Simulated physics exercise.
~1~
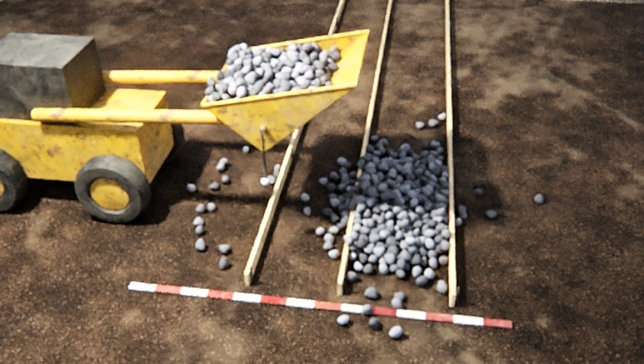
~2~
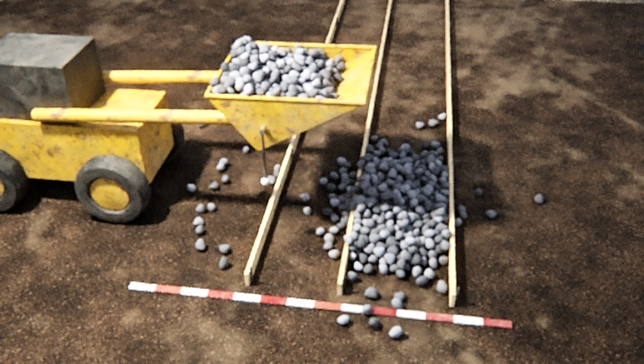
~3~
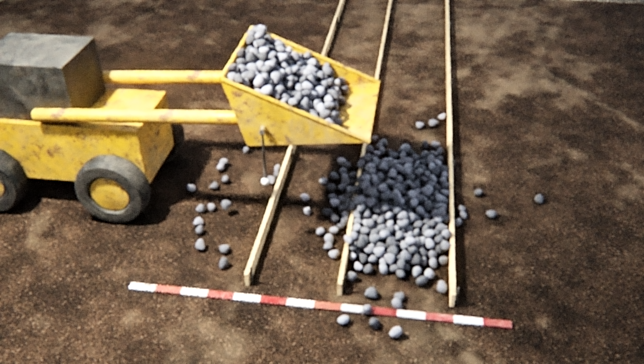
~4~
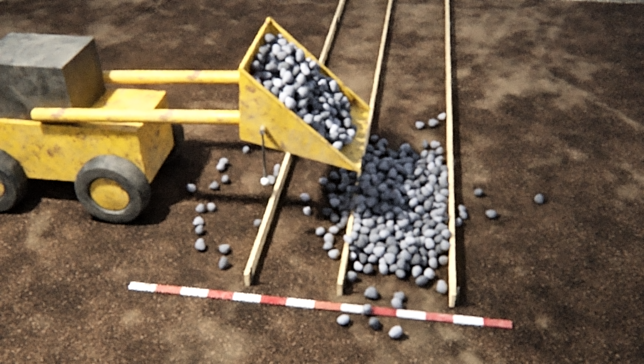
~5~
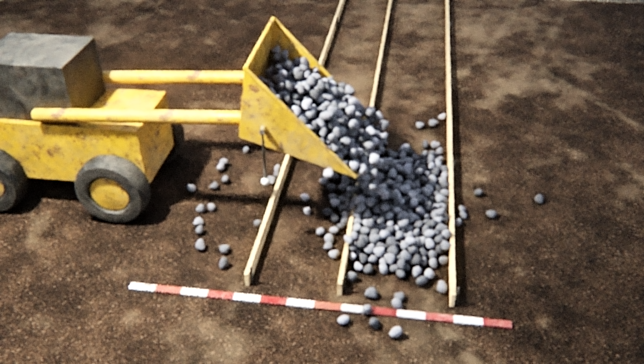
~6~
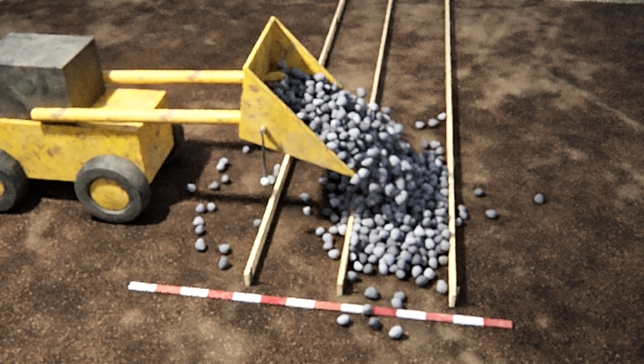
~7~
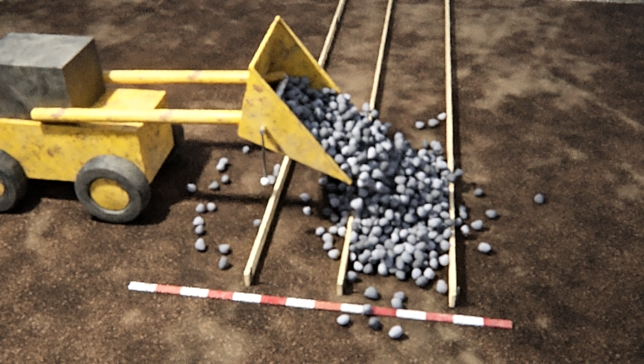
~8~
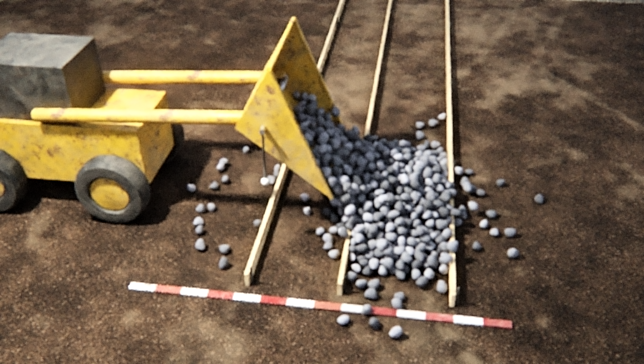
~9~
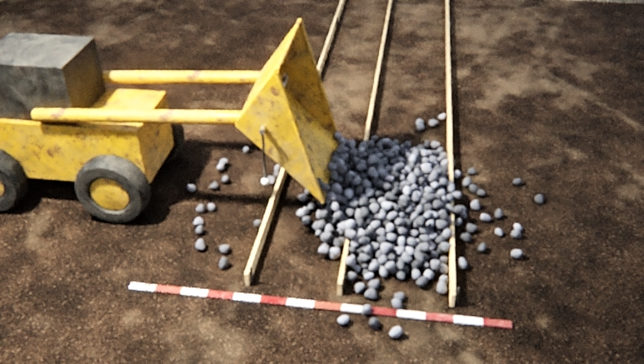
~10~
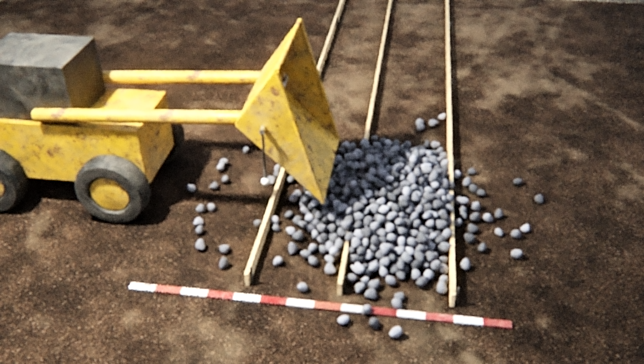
Yellow loader bucket tipping forward and pouring grey stones onto an earlier pile between wooden boards, ending empty and steeply tilted.
